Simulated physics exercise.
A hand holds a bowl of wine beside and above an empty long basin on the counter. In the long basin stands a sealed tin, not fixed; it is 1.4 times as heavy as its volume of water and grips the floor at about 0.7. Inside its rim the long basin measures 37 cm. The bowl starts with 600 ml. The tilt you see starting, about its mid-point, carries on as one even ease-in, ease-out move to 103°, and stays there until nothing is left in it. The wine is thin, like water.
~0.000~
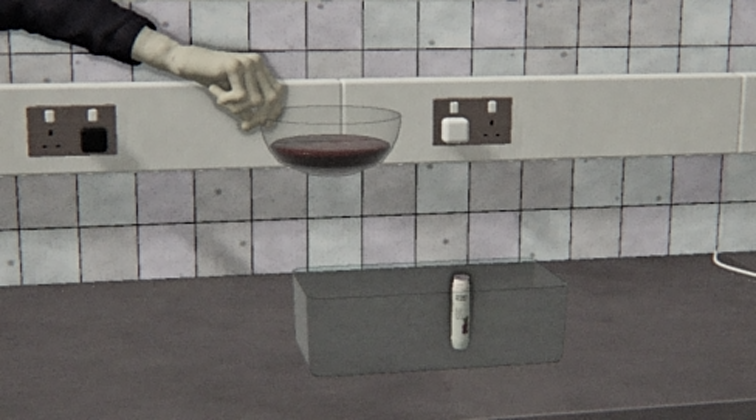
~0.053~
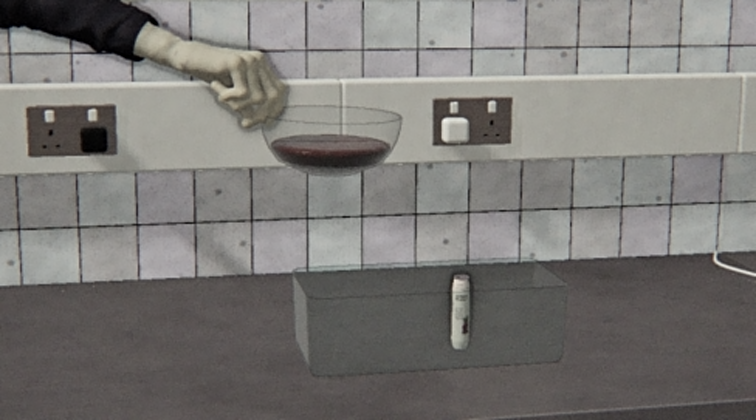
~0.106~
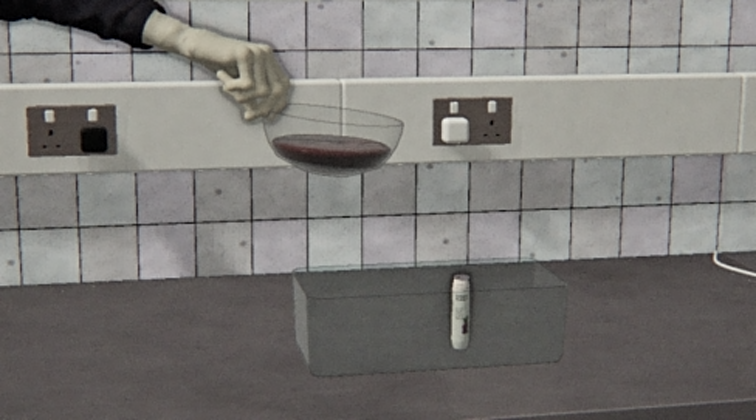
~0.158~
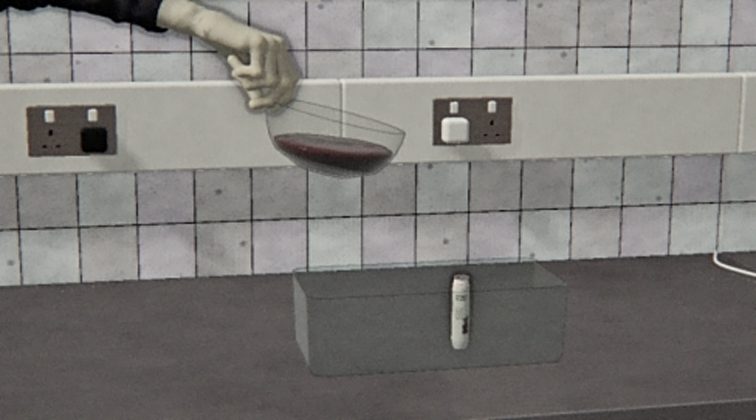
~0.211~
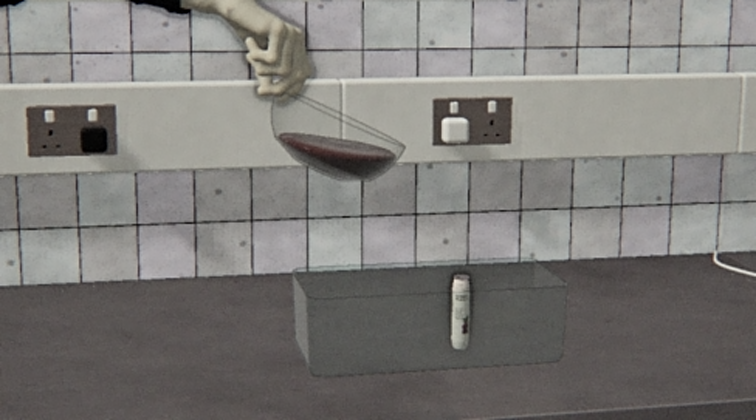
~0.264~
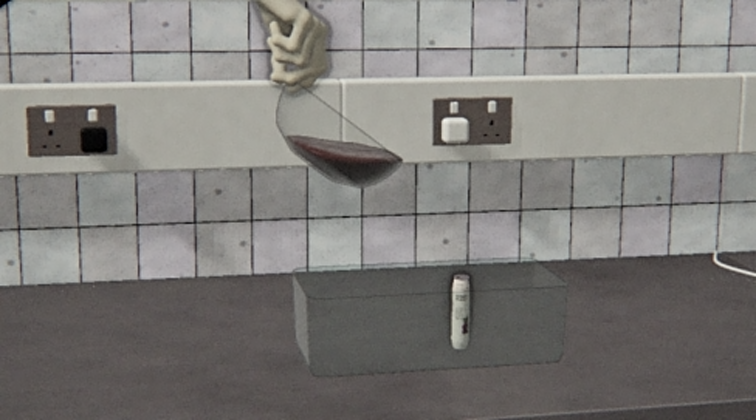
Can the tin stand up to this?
It topples.
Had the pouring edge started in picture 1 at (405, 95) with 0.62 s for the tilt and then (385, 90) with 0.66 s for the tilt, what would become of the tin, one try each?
First it falls; then it stays up.
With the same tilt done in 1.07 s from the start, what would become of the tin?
The tin keeps standing.
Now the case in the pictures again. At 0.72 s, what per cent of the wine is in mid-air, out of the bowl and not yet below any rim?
About 8 per cent.
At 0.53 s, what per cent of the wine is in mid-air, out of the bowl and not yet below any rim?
About 60 per cent.
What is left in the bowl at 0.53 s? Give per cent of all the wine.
Some 9 per cent.
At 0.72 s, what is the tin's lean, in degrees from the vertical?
Near 15° from upright.
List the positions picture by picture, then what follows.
Tilt 0°; pouring edge (399, 115); surface from (269, 145) to (390, 142); the long basin's rim runs from (300, 285) to (551, 272); the tin's top is at (461, 280), in the first frame.
Tilt 2°; pouring edge (399, 117); surface from (270, 144) to (390, 143), in the second frame.
Tilt 7°; pouring edge (401, 123); surface from (270, 141) to (390, 145), in the third frame.
Tilt 15°; pouring edge (403, 133); surface from (273, 138) to (391, 148), in the fourth frame.
Tilt 25°; pouring edge (403, 146); surface from (277, 136) to (395, 152), in the fifth frame.
Tilt 38°; pouring edge (399, 161); surface from (286, 138) to (397, 154), in the sixth frame.
By 0.53 s the tilt is 95° and 9 per cent is still to pour; the tin stands where it began.
By 0.72 s the tilt is 103° and 0 per cent is still to pour; the tin leans 14°.
By 0.92 s the tilt is 103° and 0 per cent is still to pour; the tin leans 44°.
By 1.14 s the tilt is 103° and 0 per cent is still to pour; the tin lies on its side.
At rest the tin lies on its side.
